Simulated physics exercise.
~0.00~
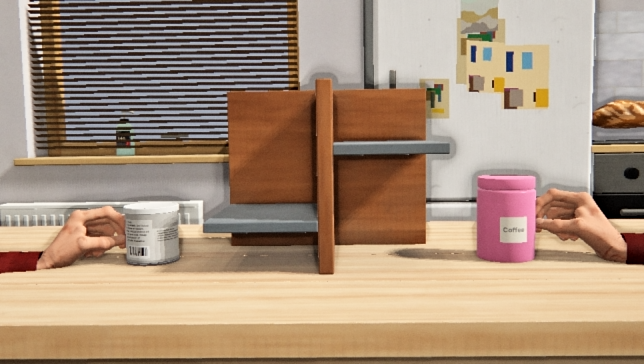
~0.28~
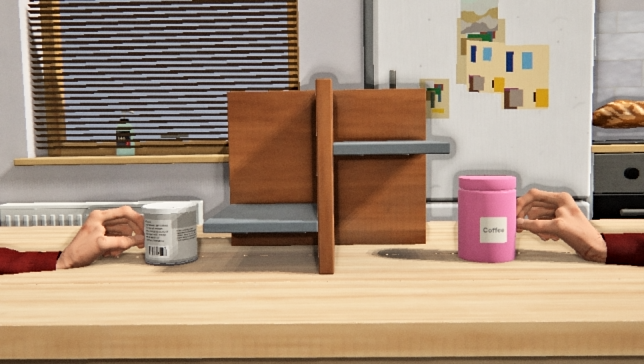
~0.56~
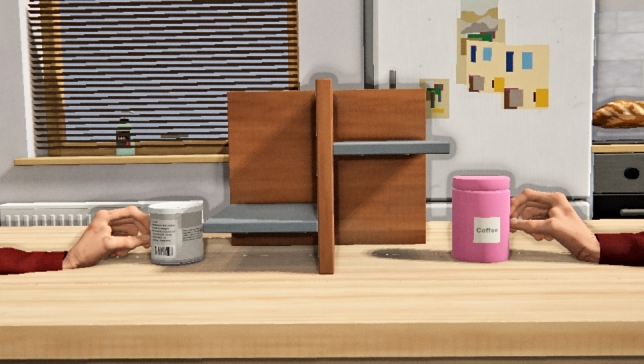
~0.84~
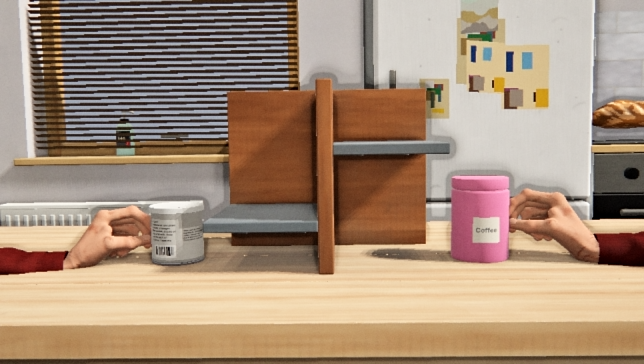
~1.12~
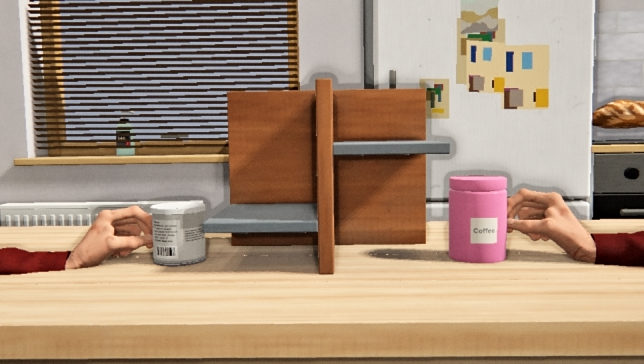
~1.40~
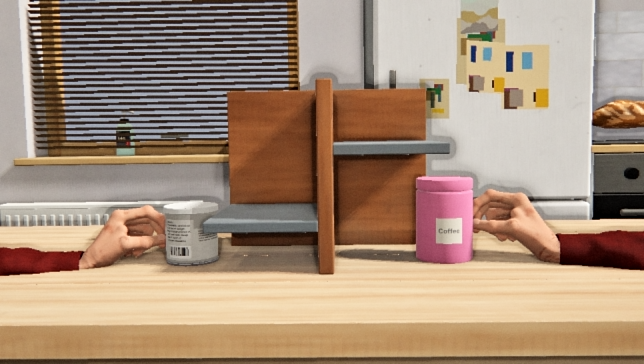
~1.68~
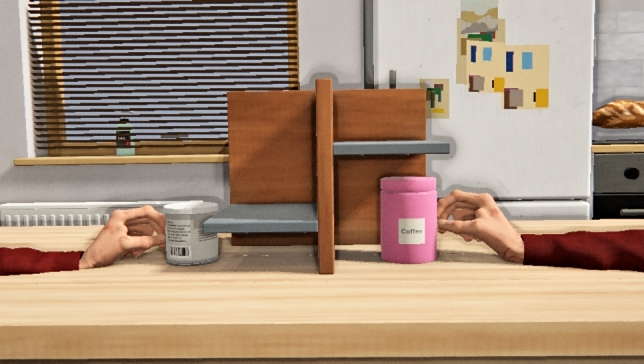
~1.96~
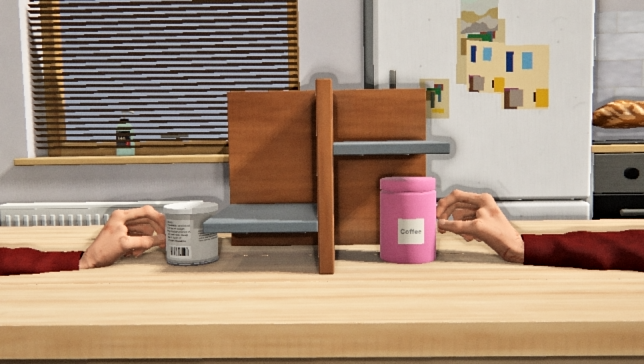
A pink coffee jar was slid left by a hand until it went in under the raised right shelf of a small wooden rack, while another hand pushed a white tin right, only to stop at the edge of the lower left shelf.
